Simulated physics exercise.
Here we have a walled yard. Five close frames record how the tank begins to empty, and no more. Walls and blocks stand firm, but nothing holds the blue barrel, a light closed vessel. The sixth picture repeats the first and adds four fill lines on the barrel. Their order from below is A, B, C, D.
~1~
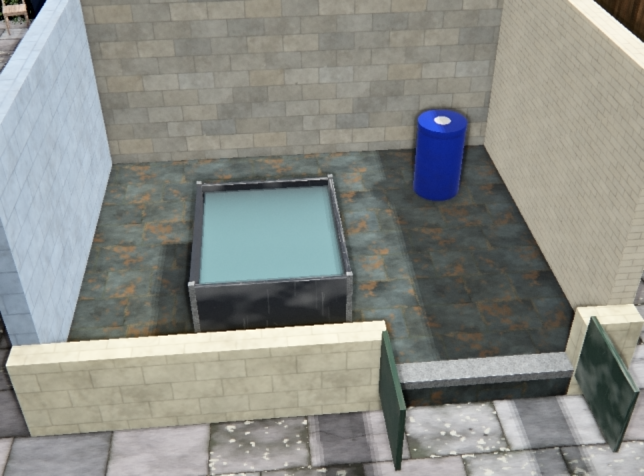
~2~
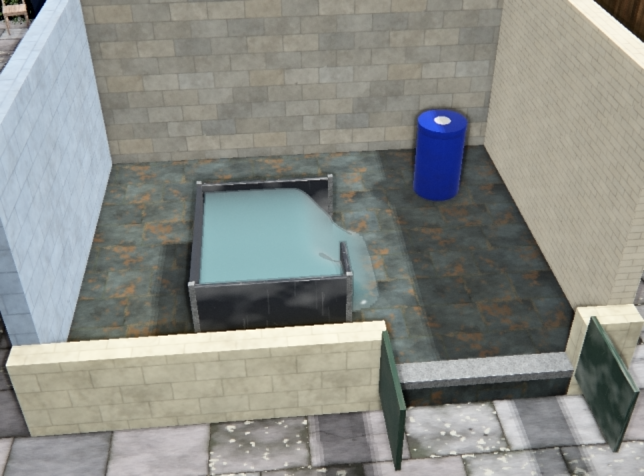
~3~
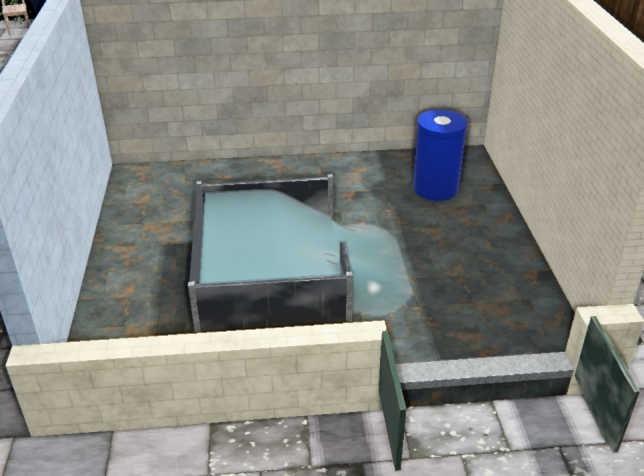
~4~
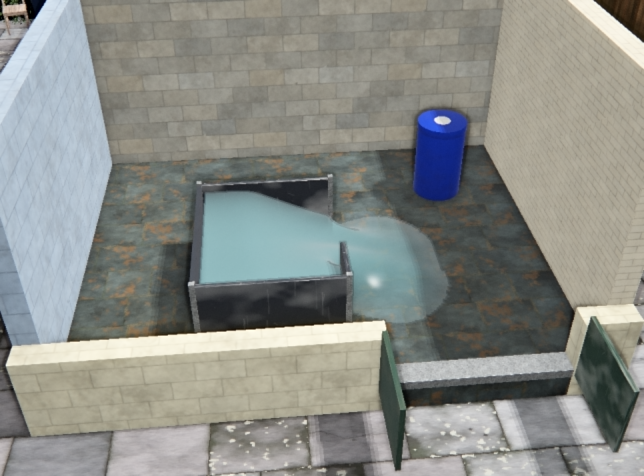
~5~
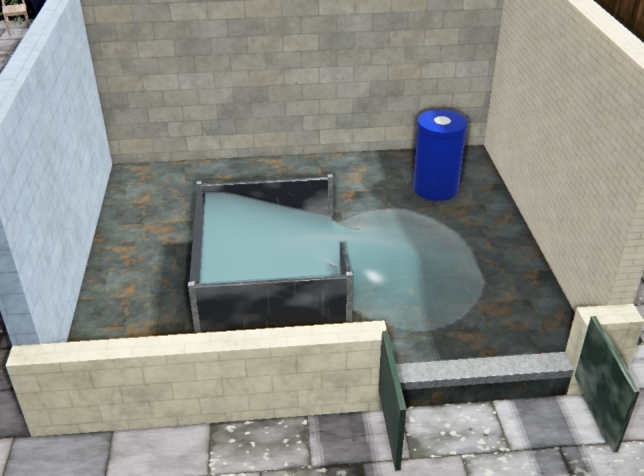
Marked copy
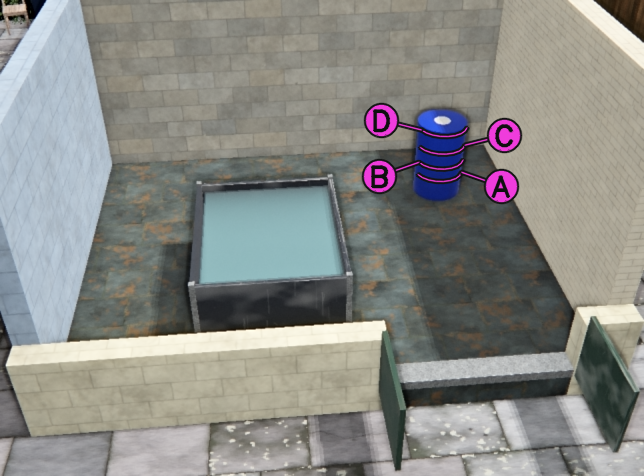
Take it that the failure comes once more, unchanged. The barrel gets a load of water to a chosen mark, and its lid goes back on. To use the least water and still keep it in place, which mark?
Line A.
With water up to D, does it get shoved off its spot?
No.
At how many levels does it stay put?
All of the four.
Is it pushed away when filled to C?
No, not at all.
In magenta, A at (443, 181); B at (444, 169); C at (446, 154); D at (448, 136); from the bottom up A, B, C, D.
With A, it does not move.
With B, it does not move.
With C, it does not move.
With D, it does not move.
